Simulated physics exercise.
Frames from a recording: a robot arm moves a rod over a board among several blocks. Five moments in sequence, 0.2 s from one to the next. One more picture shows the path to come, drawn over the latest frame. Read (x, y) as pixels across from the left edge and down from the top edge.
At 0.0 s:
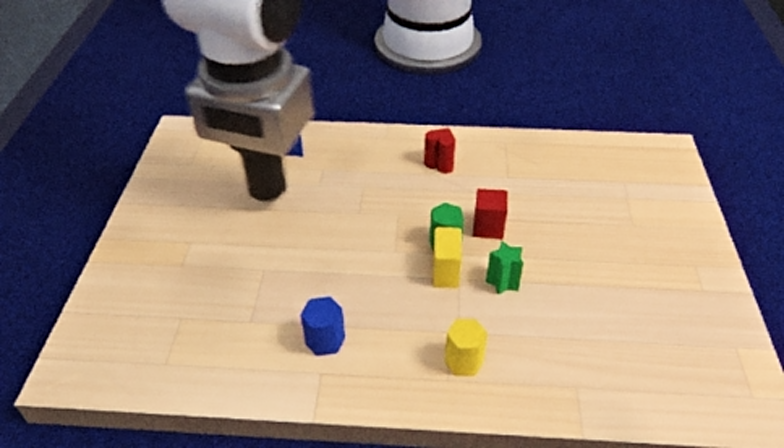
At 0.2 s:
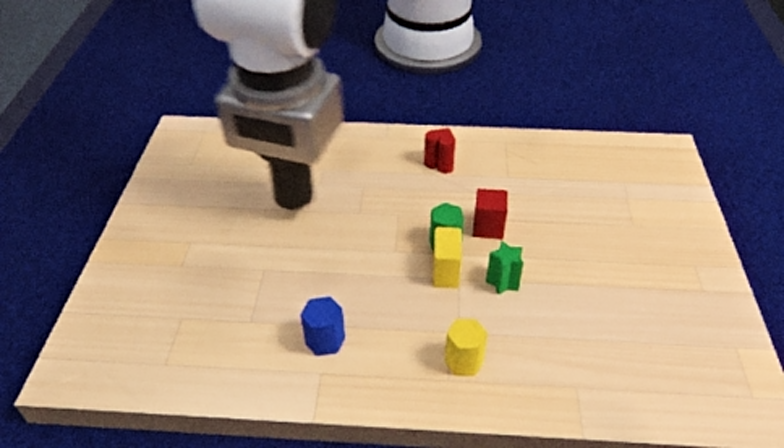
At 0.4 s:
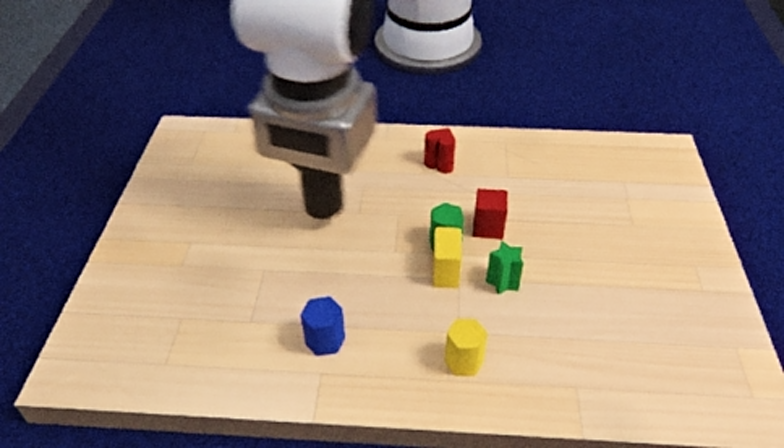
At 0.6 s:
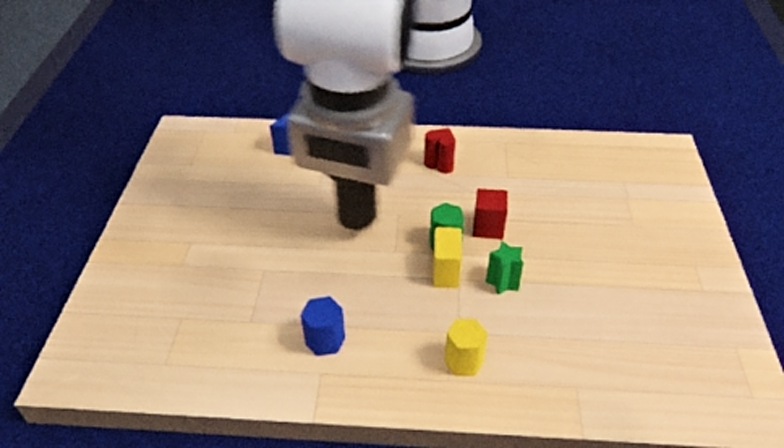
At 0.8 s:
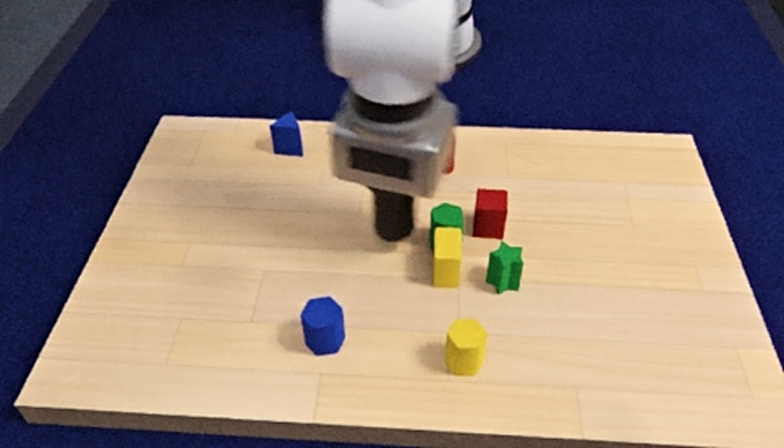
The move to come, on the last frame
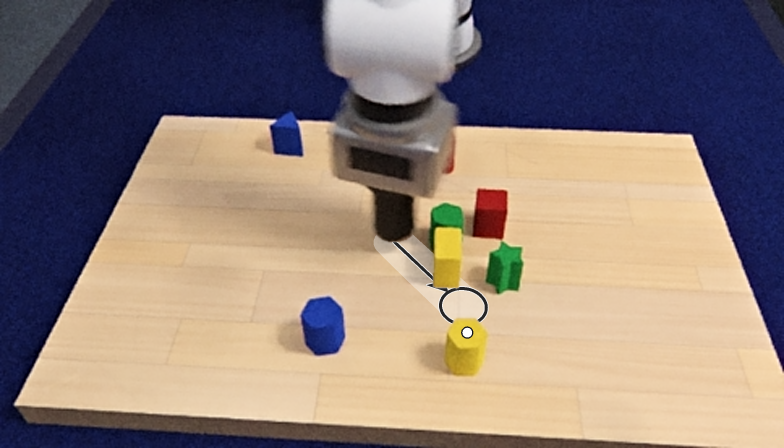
The video shows a robot arm moving a dark rod rightward and slightly toward the viewer across a wooden board, nearing a green block and a yellow block, while the scattered red, green, yellow and blue blocks stay still.
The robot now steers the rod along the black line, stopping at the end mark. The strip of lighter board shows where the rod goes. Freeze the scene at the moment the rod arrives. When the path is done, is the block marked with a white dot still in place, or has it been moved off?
It will remain on its spot.
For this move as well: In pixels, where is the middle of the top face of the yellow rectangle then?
My best guess is (489, 255).
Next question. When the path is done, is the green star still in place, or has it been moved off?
By then it is displaced.
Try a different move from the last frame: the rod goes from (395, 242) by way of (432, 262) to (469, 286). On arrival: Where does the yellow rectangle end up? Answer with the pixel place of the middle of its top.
Around (505, 272).
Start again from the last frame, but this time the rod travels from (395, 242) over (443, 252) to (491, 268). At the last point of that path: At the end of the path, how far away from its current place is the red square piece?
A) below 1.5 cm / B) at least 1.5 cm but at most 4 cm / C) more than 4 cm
Letter B.
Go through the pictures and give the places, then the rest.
Lower end of the rod at (268, 189), tops of blocks, green six-sided block at (447, 214), yellow rectangle at (448, 243), yellow six-sided block at (467, 333), green star at (508, 253), in the first picture.
Rod at (295, 198), blocks as before, in the second picture.
Rod at (324, 207), blocks as before, in the third picture.
Rod at (358, 217), blocks as before, in the fourth picture.
Rod at (395, 229), green six-sided block at (447, 214), yellow rectangle at (448, 243), yellow six-sided block at (467, 333), green star at (508, 253), in the fifth picture.
The drawn path runs in a line from (395, 242) to (463, 306); the dot is on the yellow six-sided block.
The first path, step by step. One third of the way, rod at (417, 249); nothing pushed yet.
Two thirds of the way, rod at (440, 270); yellow rectangle at (477, 253), turned 15° anticlockwise.
At the end, rod at (465, 293); green six-sided block not moved; yellow rectangle at (489, 255), turned 35° anticlockwise; yellow six-sided block not moved; green star at (519, 252).
